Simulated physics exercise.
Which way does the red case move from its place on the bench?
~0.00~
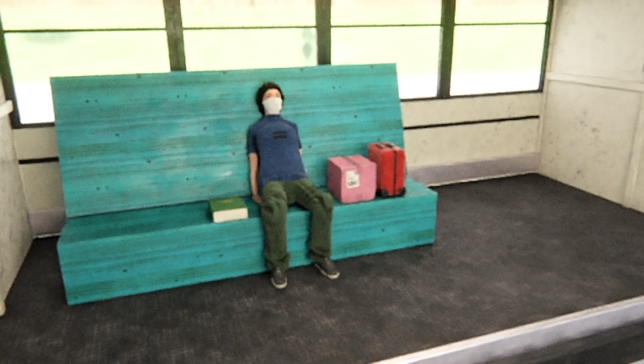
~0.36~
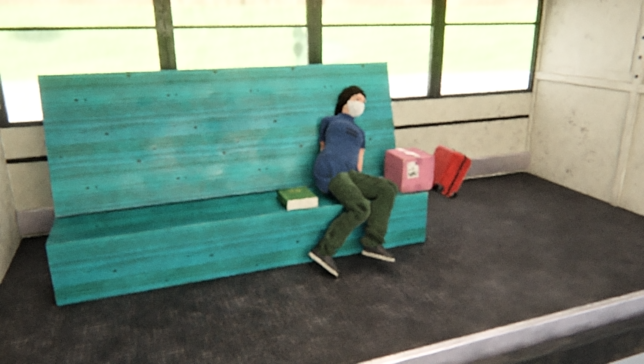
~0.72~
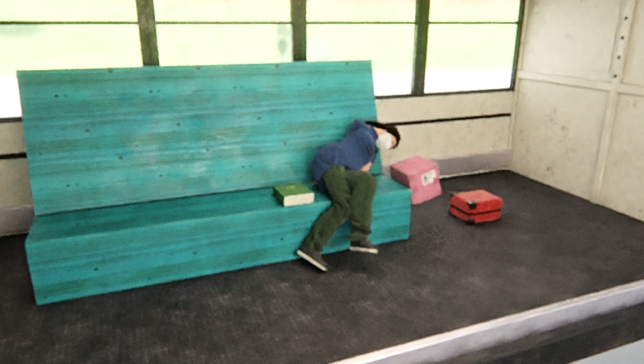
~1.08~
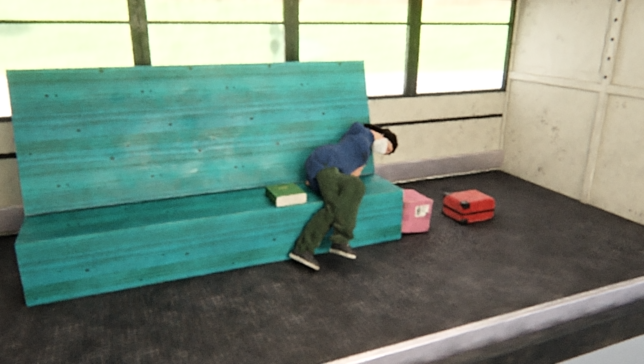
The red case moves to the right, going off the end of the bench and onto the floor.
